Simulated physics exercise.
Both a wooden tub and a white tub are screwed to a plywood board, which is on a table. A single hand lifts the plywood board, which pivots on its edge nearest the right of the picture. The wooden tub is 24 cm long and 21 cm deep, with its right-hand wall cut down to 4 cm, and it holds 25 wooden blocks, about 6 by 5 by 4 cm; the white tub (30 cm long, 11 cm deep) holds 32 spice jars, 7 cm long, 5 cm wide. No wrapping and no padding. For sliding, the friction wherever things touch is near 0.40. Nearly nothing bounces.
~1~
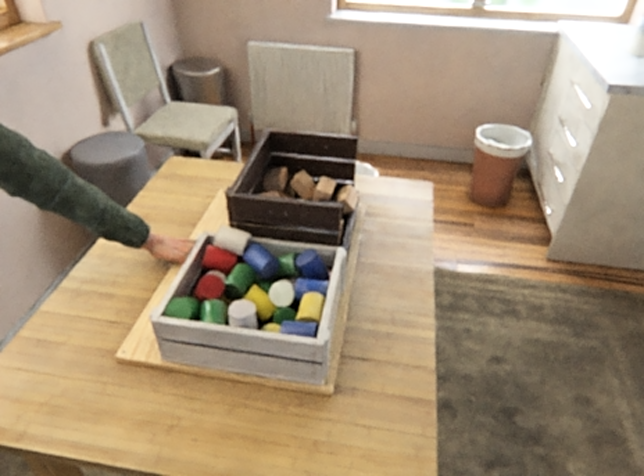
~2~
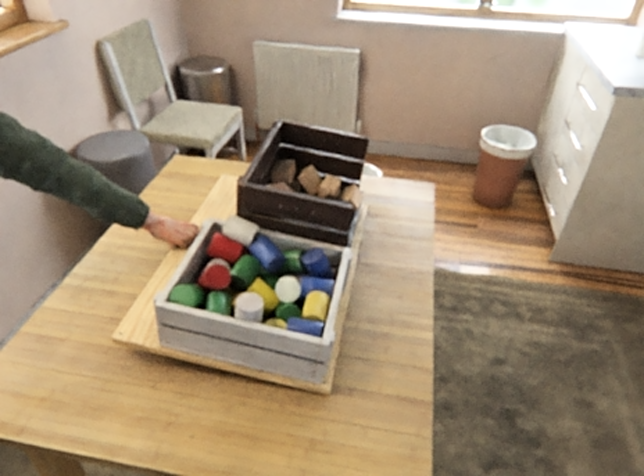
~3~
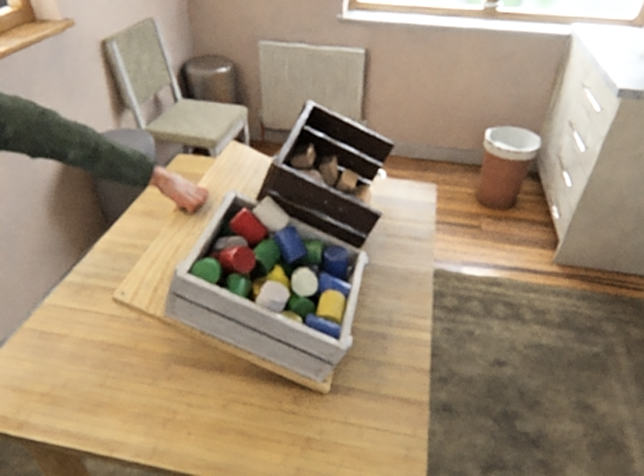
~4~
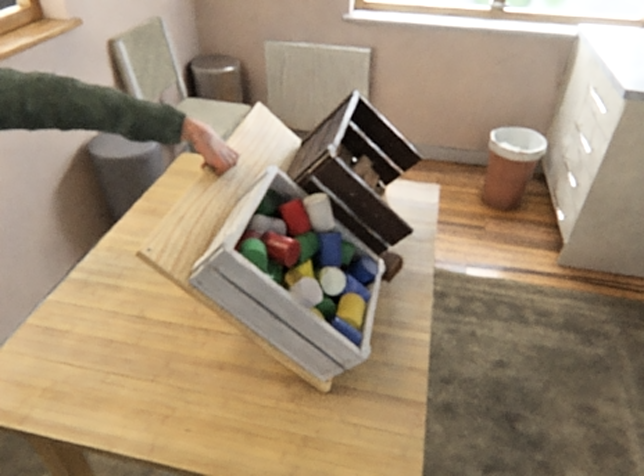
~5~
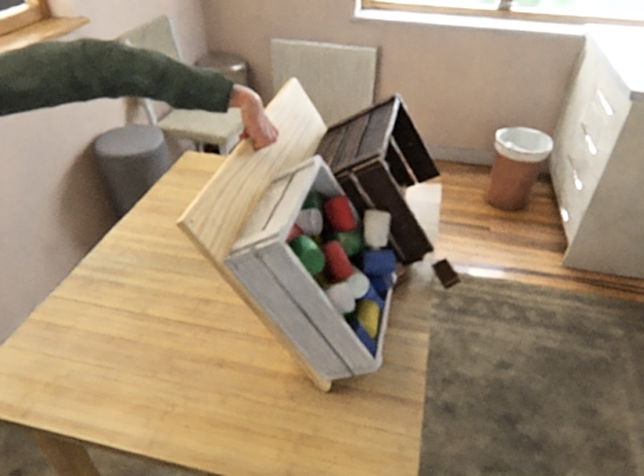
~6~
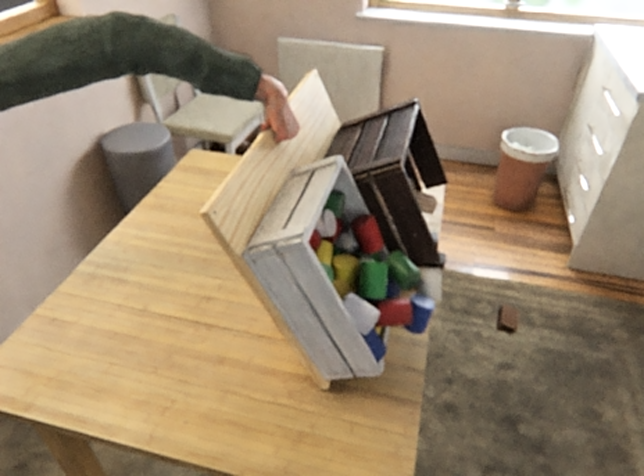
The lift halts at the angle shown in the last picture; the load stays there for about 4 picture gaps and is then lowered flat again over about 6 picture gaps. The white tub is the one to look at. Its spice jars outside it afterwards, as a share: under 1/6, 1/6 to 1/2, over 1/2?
My money is on a spill of a sixth up to half of the load.
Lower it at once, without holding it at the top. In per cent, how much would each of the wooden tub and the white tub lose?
Wooden tub 60%, white tub 20%.
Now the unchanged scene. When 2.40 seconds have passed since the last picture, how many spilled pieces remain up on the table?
I'd put it at close to 12.
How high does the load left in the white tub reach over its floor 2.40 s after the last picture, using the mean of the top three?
About 12 cm.
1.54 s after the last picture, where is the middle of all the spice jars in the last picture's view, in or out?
Centre: Around (306, 300) px.
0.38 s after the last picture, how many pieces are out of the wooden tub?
Estimate for the wooden tub by then: Some 10 out.
Then, 0.38 s after the last picture, tilt 63°; 10 of 25 out of the wooden tub and 5 of 32 out of the white tub.
Then, 0.87 s after the last picture, tilt 62°; 11 of 25 out of the wooden tub and 7 of 32 out of the white tub.
Then, 1.54 s after the last picture, tilt 11°; 13 of 25 out of the wooden tub and 8 of 32 out of the white tub.
Outcome (2.40 s after the last picture), 13 of 25 out of the wooden tub and 8 of 32 out of the white tub. Asked share, 8 of 32, 25 per cent.
